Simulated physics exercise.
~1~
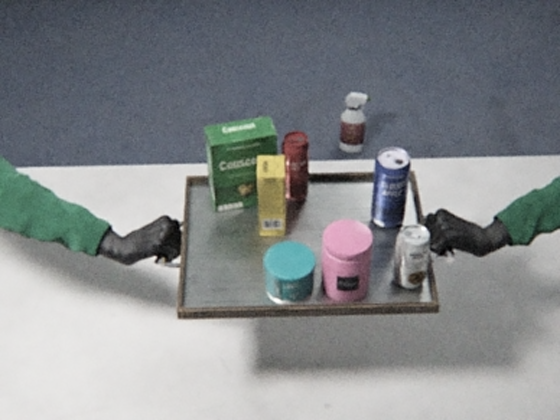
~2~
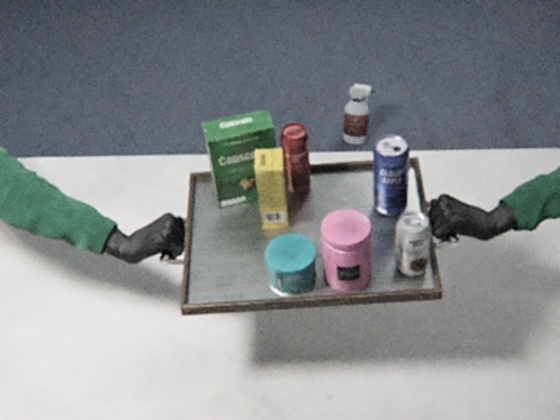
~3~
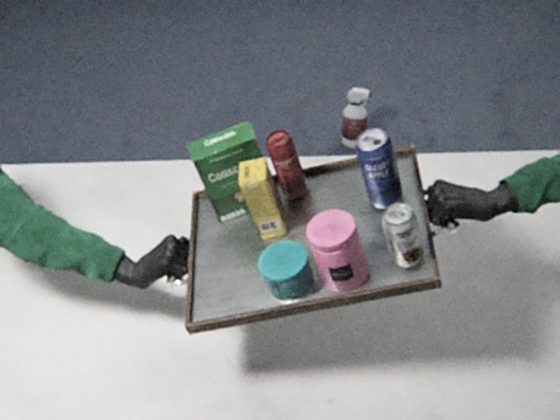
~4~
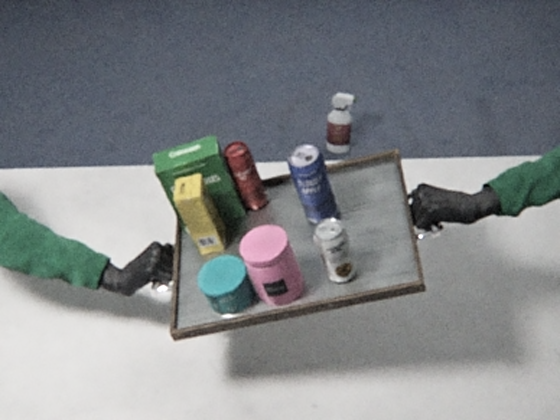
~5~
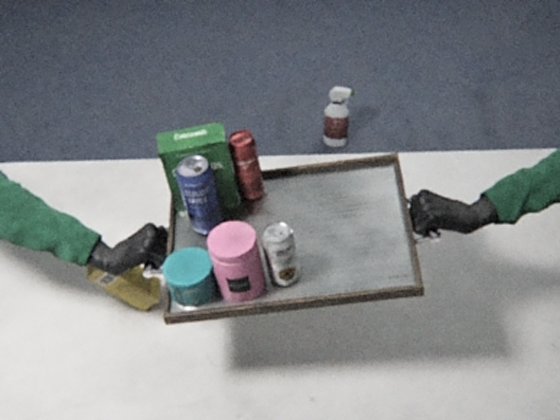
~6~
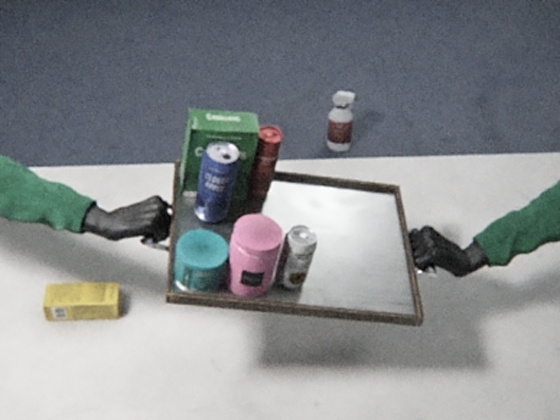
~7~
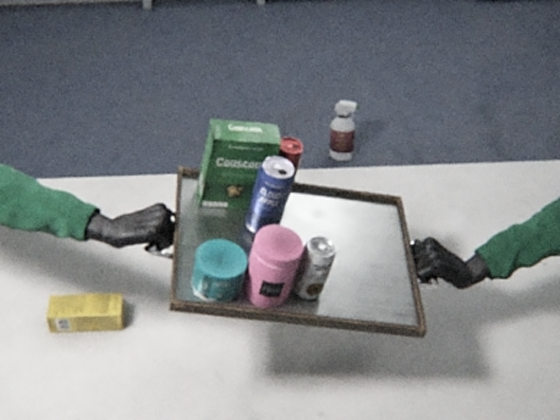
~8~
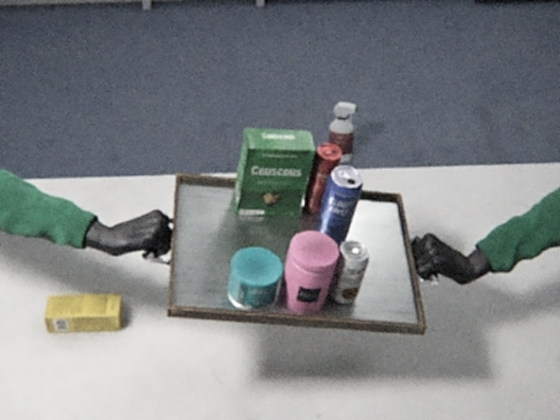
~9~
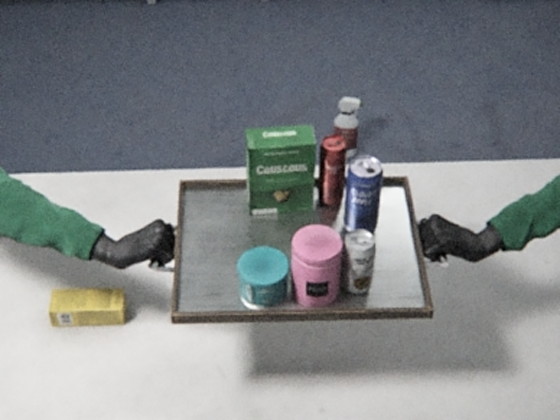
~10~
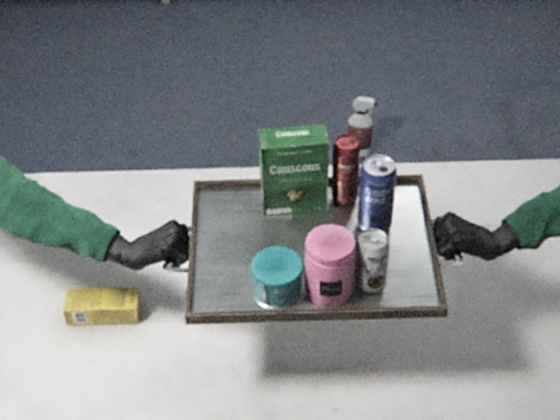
To begin with, two gloved hands in green sleeves hold a rimmed tray level above a pale table, with a green packet, a yellow carton, cans, a pink jar and a turquoise tub standing on it. The left edge dips, and the items slide left, bunching toward that side. The yellow carton tumbles over the left rim and lands on its side on the table. The tray then tips the other way, right edge down, and the remaining items slide back to the right. Finally the tray levels, with everything still on it upright and the carton lying below.
